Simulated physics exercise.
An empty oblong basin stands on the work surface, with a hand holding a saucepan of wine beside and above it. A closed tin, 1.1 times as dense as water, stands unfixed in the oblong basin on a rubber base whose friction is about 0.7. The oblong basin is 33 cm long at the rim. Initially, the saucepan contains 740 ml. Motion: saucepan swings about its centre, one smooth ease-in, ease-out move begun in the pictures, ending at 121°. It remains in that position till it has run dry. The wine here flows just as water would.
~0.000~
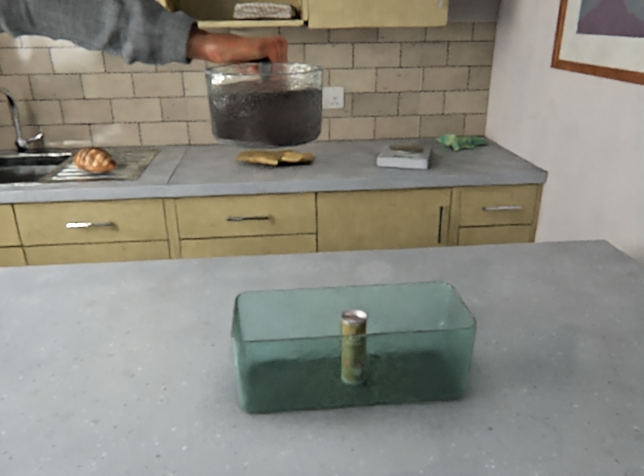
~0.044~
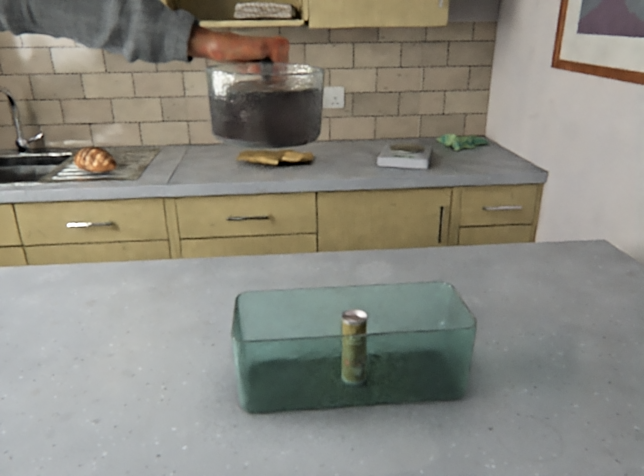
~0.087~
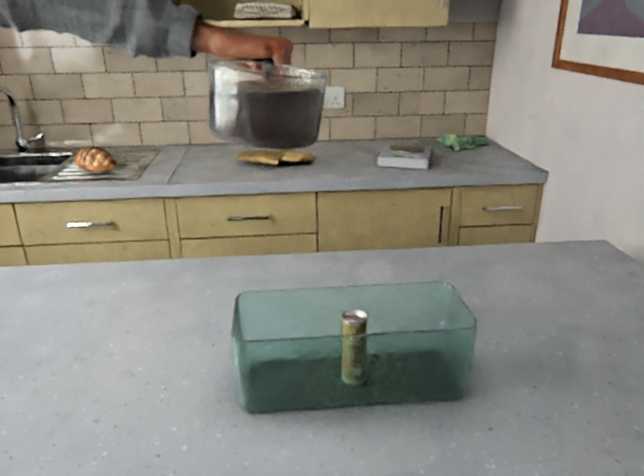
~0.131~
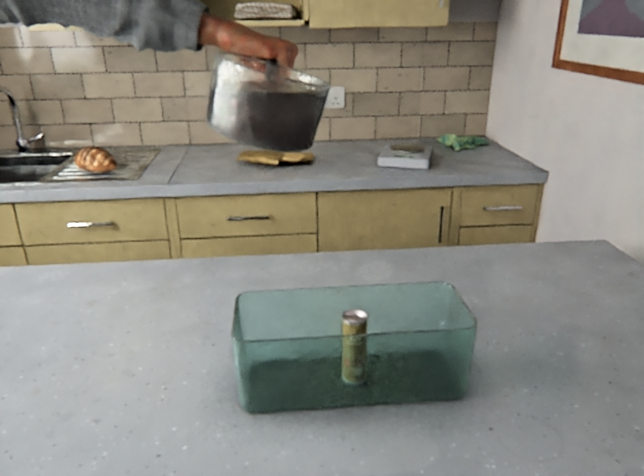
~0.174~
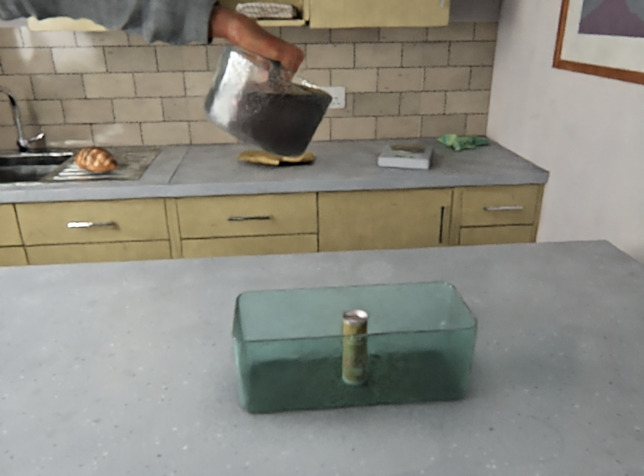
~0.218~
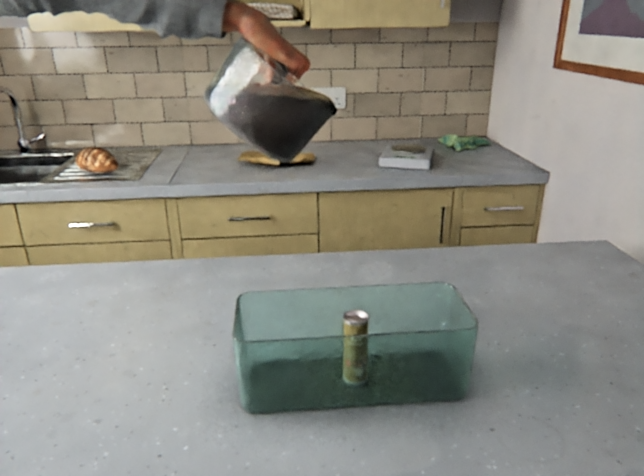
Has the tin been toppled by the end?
No: It stays vertical.
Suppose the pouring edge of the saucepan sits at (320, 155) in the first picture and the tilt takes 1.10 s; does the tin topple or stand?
Then it keeps standing.
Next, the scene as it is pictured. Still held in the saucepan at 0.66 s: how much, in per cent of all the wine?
About 1 per cent.
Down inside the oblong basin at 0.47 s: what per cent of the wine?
Roughly 6 per cent.
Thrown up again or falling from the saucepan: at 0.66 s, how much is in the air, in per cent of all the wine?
Roughly 16 per cent.
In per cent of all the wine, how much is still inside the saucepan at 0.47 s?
Around 18 percent.
Then, 0.47 s in, the tilt is 114° and 18 per cent is still to pour; the tin stands where it began.
Then, 0.66 s in, the tilt is 121° and 1 per cent is still to pour; the tin stands where it began.
Then, 0.85 s in, the tilt is 121° and 0 per cent is still to pour; the tin leans 9°.
Then, 1.06 s in, the tilt is 121° and 0 per cent is still to pour; the tin leans 5°.
Finally, the tin stands where it began.
